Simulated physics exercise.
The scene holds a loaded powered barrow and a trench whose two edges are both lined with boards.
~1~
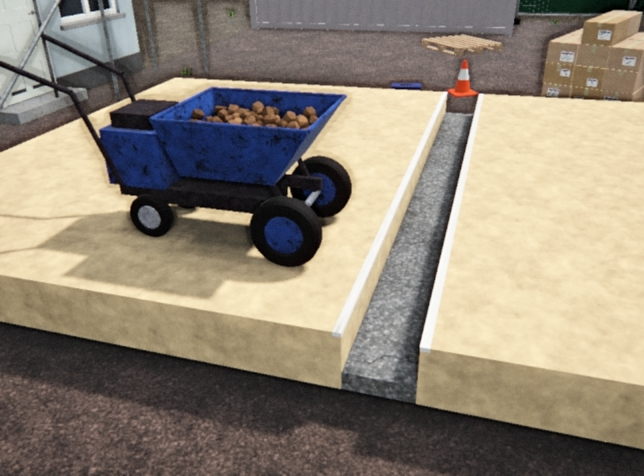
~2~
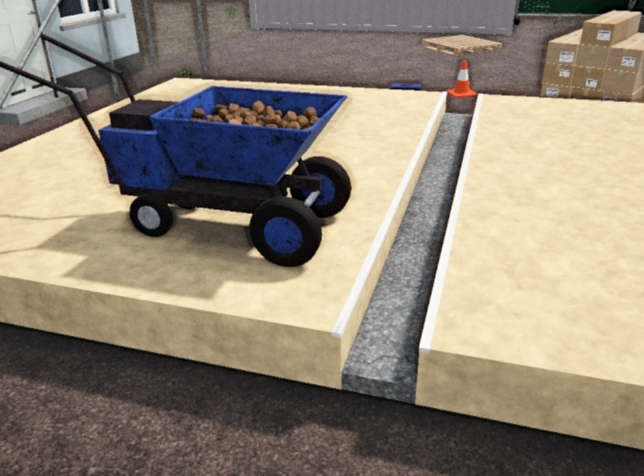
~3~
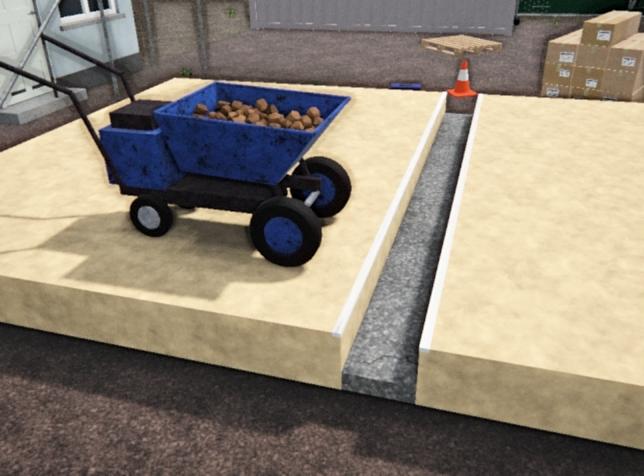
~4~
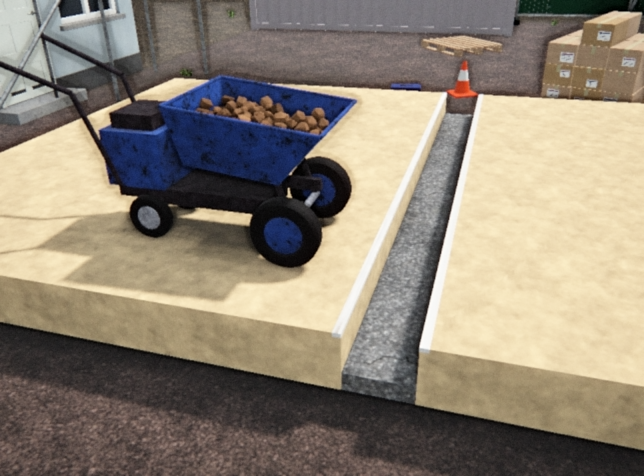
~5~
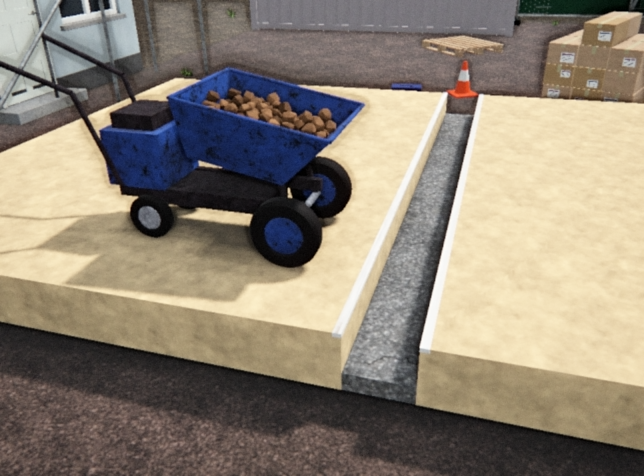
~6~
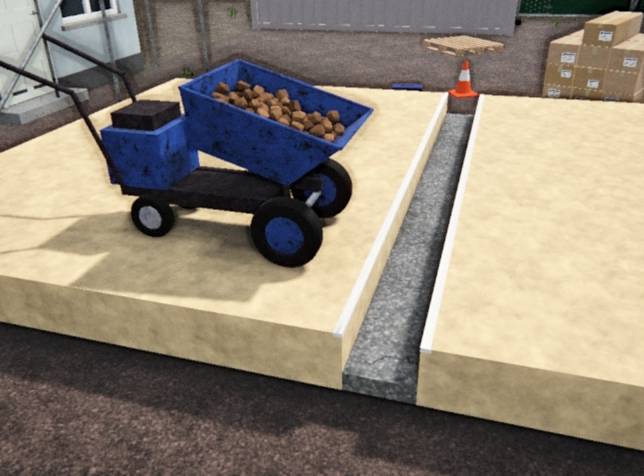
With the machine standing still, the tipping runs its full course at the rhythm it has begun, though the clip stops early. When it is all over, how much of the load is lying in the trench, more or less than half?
By then the trench holds more than half of it.
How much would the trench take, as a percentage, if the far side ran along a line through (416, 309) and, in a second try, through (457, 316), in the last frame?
In turn 40 and 90 in a hundred.
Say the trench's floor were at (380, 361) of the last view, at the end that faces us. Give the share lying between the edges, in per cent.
60 %.
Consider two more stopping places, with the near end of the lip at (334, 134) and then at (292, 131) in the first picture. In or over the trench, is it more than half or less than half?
To start, the lesser share; after that, the greater share.
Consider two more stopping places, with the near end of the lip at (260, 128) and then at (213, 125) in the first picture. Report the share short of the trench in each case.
In order: About 0 % and 50 %.
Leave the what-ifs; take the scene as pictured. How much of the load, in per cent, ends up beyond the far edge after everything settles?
I'd put it at some 30 per cent of the load.
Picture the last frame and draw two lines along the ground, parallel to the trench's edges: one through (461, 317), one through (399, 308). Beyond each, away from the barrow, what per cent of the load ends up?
That's 20 in a hundred for the first and 60 in a hundred for the second.
Just after the last frame, skip tipped steeply; every one in the skip.
A moment on, skip tipped right over; the larger part in the skip; roughly a quarter in or heaped over the trench; about a tenth beyond it; about a tenth falling.
Further on, skip tipped right over; just a few in the skip; roughly two thirds in or heaped over the trench; roughly a quarter beyond it.
When it is over, skip tipped right over; roughly two thirds in or heaped over the trench; roughly a quarter beyond it.
